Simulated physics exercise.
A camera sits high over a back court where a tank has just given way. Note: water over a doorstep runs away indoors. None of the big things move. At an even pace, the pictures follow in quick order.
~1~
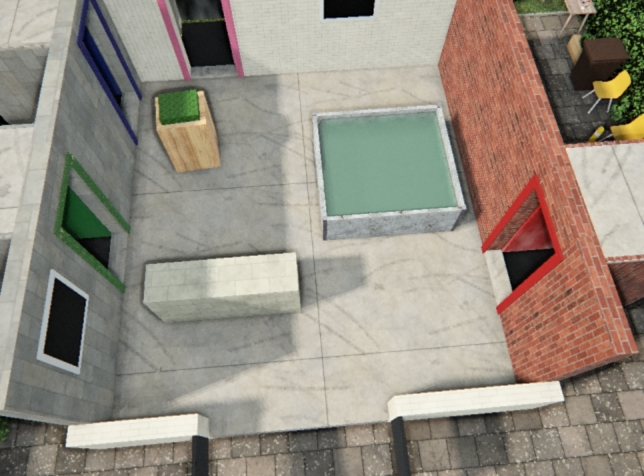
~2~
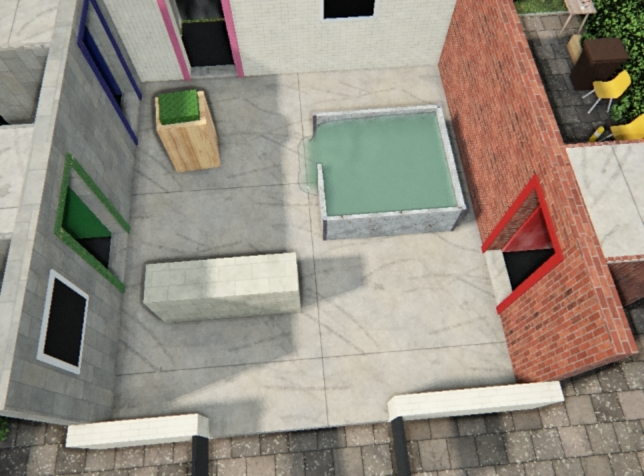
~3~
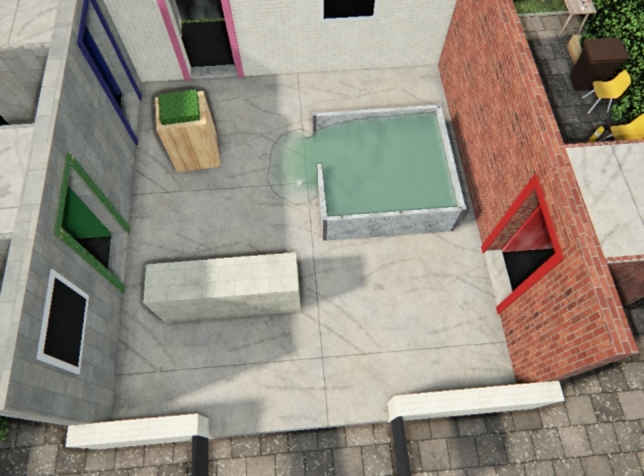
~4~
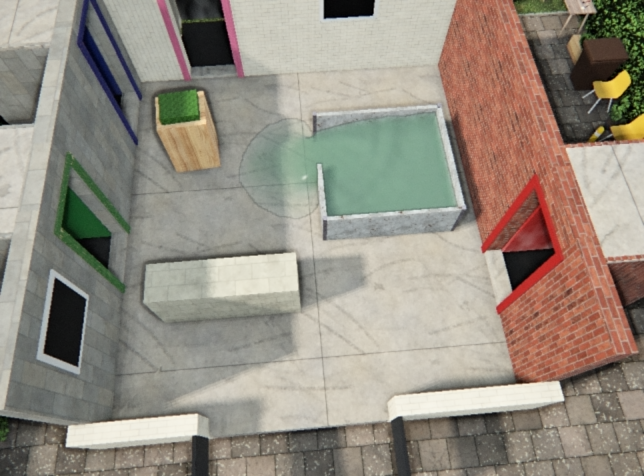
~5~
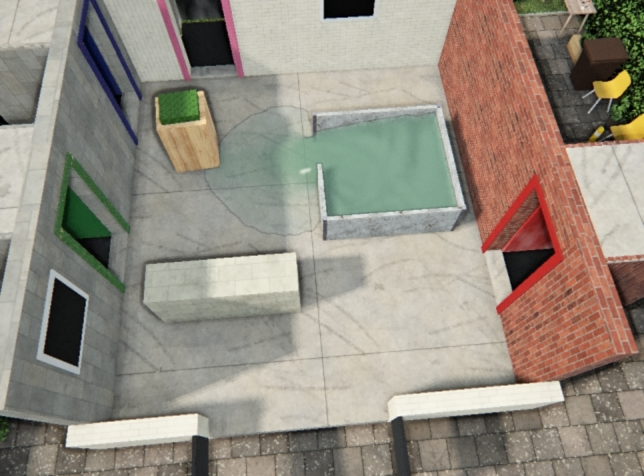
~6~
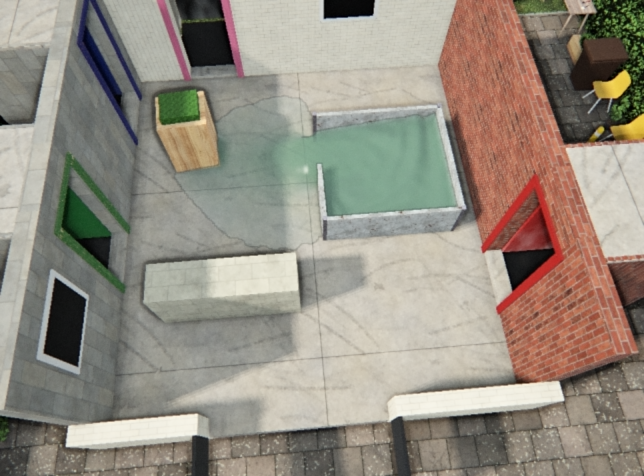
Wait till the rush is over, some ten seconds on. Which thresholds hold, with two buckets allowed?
Outcome: Most likely the blue door gets two buckets or less; most likely the green door gets too much water; most likely the pink door gets too much water; most likely the red door gets two buckets or less.
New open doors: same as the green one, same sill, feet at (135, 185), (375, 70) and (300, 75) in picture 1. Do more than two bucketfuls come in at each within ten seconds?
Crosses the line; stays below the line; stays below the line.
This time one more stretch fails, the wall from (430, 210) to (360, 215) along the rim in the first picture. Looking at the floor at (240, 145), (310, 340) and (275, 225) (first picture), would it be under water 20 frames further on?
Following the listed order, the three come out not reached, reached by the spill and not reached.
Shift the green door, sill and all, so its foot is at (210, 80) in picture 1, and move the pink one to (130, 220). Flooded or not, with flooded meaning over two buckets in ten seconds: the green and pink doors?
Well, the green one crosses the threshold, while the pink one crosses the threshold.
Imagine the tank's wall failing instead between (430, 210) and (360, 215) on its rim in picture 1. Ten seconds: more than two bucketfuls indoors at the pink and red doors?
Pink: Under the line; red: Over the line.
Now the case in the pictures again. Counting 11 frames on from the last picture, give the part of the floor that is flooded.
Roughly 35 percent, I reckon.
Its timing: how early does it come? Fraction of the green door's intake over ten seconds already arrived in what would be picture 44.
Something like 90 in a hundred.
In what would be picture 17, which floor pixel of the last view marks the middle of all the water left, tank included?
It is around (315, 176).
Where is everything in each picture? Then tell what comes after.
In the first frame, the open tank at (385, 162) is whole and still.
In the second frame, water pours out at (319, 158) and has run to (313, 190).
In the third frame, the front is at (278, 189), out from the gap at (319, 158).
In the fourth frame, the front is at (246, 183), out from the gap at (319, 159).
In the fifth frame, the front is at (211, 179), out from the gap at (319, 158).
In the sixth frame, water pours out at (319, 158) and has run to (180, 175).
A moment on, water covers 30 % of the floor; the blue door not reached, the green door not reached, the pink door wet at the sill, nothing in, the red door not reached.
Next, water covers 35 % of the floor; the blue door wet at the sill, nothing in, the green door under two buckets in, the pink door over two buckets in, the red door not reached.
Then, water covers 45 % of the floor; the blue door wet at the sill, nothing in, the green door far over two buckets in, the pink door far over two buckets in, the red door not reached.
Later, water covers 75 % of the floor; the blue door wet at the sill, nothing in, the green door far over two buckets in, the pink door far over two buckets in, the red door not reached.
In the end, water covers 95 % of the floor; the blue door wet at the sill, nothing in, the green door far over two buckets in, the pink door far over two buckets in, the red door wet at the sill, nothing in.
